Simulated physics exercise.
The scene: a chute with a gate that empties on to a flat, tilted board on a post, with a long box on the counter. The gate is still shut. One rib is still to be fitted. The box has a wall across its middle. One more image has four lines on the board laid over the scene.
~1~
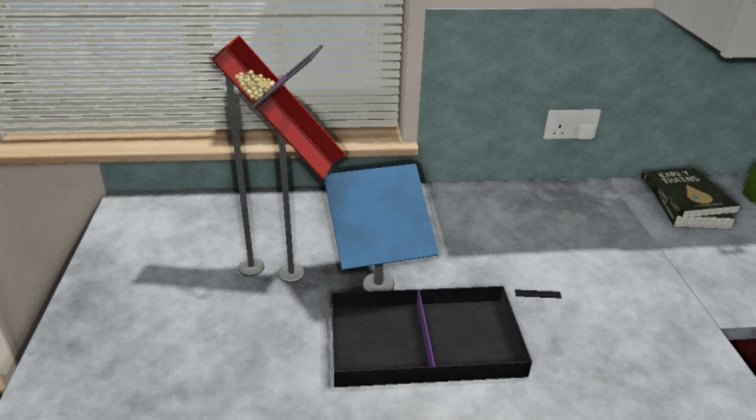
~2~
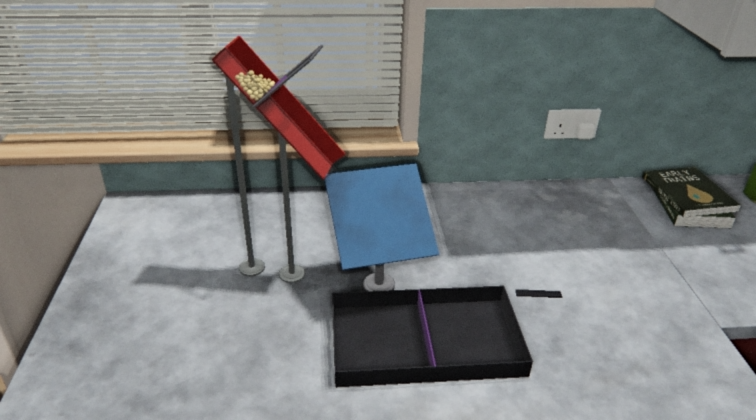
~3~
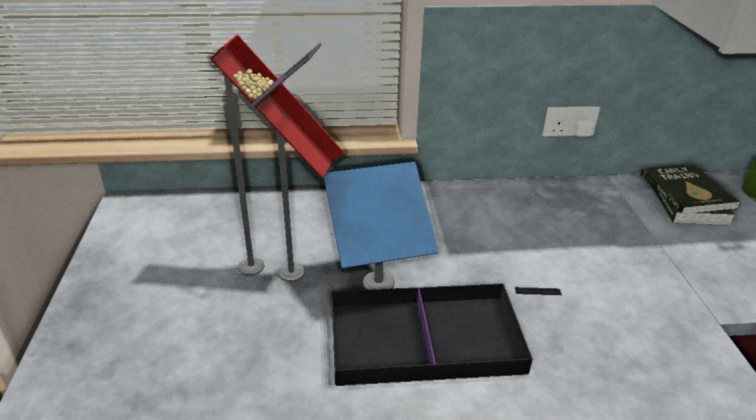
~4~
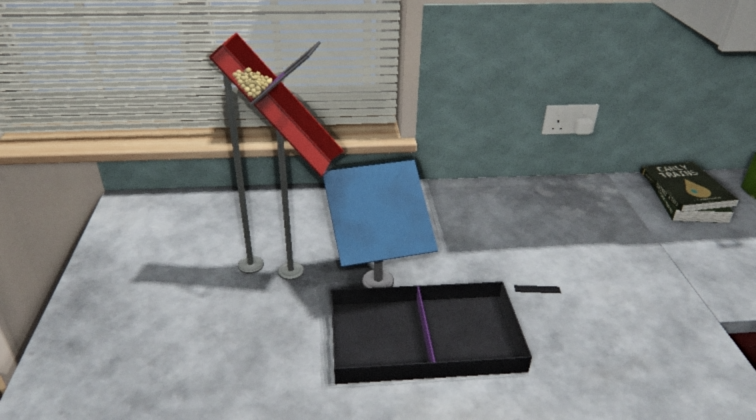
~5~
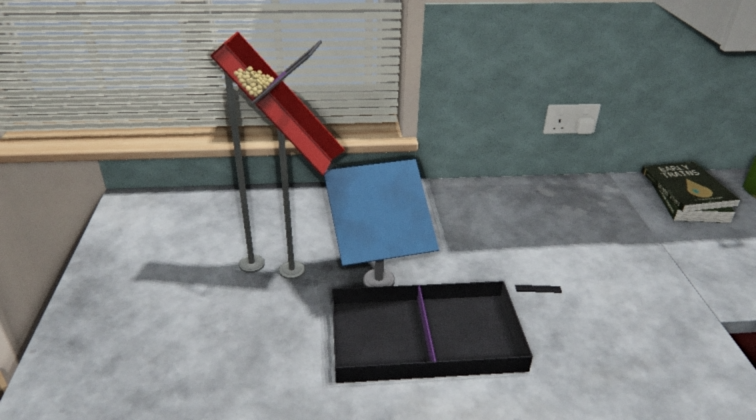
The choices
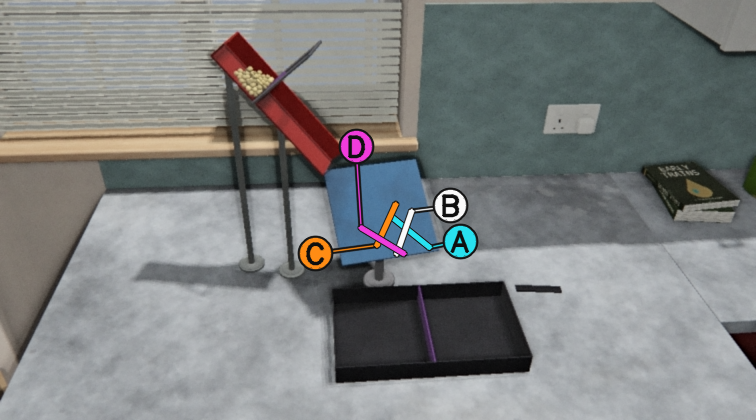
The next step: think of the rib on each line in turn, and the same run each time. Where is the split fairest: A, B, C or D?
A is best.
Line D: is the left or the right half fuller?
The right half.
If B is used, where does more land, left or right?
More lands on the left.
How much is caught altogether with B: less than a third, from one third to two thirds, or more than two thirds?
Line B gives more than two thirds.
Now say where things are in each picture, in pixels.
The first frame shows load behind the gate at (257, 85), soya beans; lip of the chute at (327, 171), sloping steeply.
The second frame shows middle of the board at (381, 214), tilted fairly steeply; middle of its low edge at (392, 262); of its high edge at (371, 169).
The third frame shows front corners of the box at (335, 370) and (532, 359); front end of its middle wall at (435, 364); gate still shut at (277, 83).
The fourth frame shows middle of the load at (255, 82); lip at (326, 169).
The fifth frame shows middle of the load at (257, 81); lip at (327, 168).
On the marked copy, line A from (391, 216) to (429, 247); line B from (411, 211) to (396, 253); line C from (395, 204) to (376, 245); line D from (361, 227) to (403, 253).
For line A, of what is caught, about half in the left half, about half in the right.
For line B, of what is caught, nearly all in the left half, a stray few in the right.
For line C, of what is caught, nearly all in the left half, a small part in the right.
For line D, of what is caught, a small part in the left half, nearly all in the right.
